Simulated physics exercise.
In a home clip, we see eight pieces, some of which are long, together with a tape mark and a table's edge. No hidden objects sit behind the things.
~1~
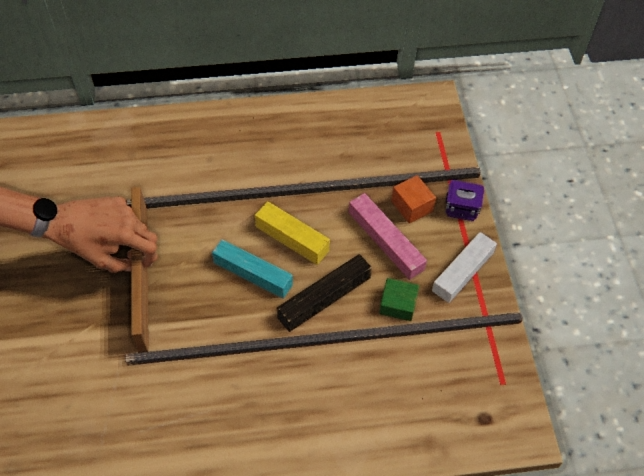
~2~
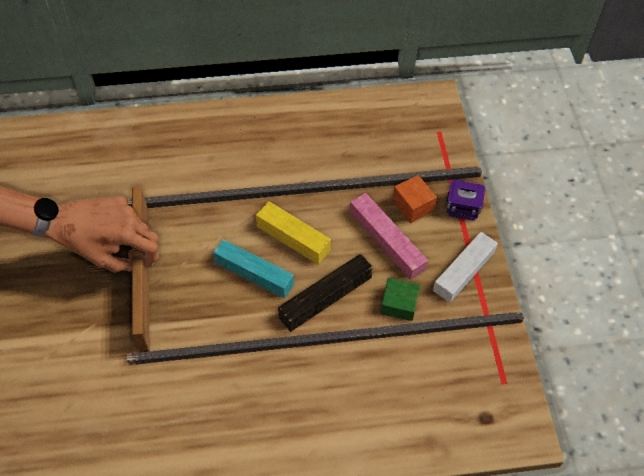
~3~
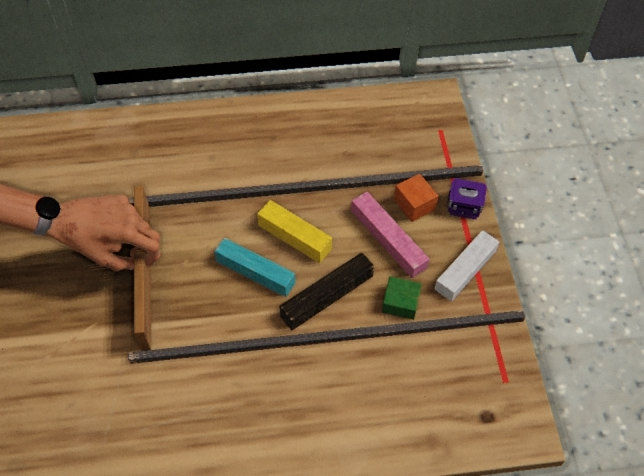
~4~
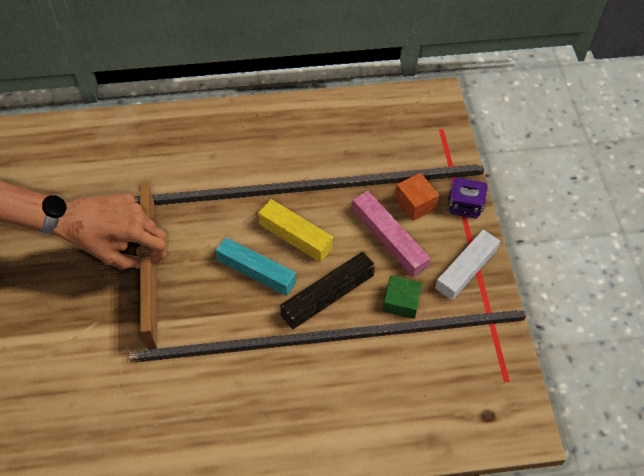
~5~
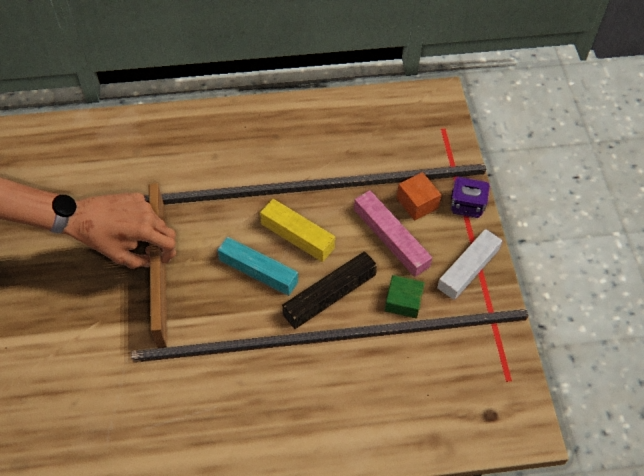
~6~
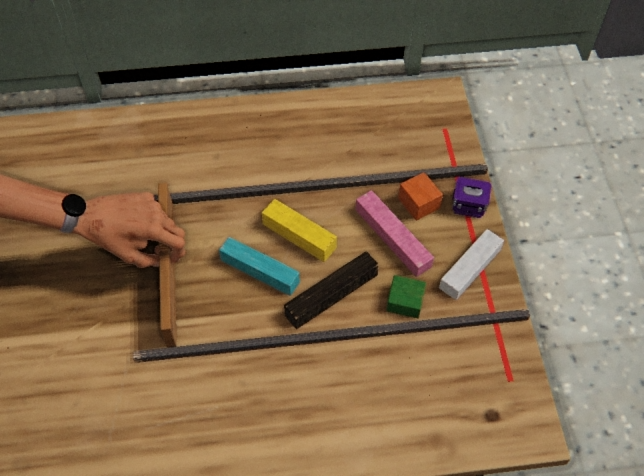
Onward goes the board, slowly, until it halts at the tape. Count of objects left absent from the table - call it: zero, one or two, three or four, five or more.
My call is five or more.
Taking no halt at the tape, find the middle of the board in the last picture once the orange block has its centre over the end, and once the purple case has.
The middle is at (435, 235) when it's the orange block, and at (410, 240) when it's the purple case.
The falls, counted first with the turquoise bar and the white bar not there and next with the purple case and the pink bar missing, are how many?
You'd get 4 in the first case and 3 in the second one.
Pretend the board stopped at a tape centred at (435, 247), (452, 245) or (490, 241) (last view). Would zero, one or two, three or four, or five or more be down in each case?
Per place, in order: 1 or 2; three to four; five or over.
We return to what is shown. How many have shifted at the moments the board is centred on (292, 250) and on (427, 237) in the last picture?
At first I count 3, and then 8.
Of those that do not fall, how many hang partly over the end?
That comes to 2 of them.
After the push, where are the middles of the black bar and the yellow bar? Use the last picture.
Final pixels, roughly: (519, 265) for the first, (492, 199) for the other.
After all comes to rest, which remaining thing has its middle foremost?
The black bar finishes closest.
Soon after, none off yet; purple case at rest near (471, 198); white bar at rest near (472, 264); orange block at rest near (420, 196).
After that, none off yet; purple case tilting a little near (515, 208); white bar tilting a little near (524, 253); orange block displaced well along near (488, 184).
In the end, the number that fall off is five or more; gone, pink bar, green block, orange block, white bar and purple case.
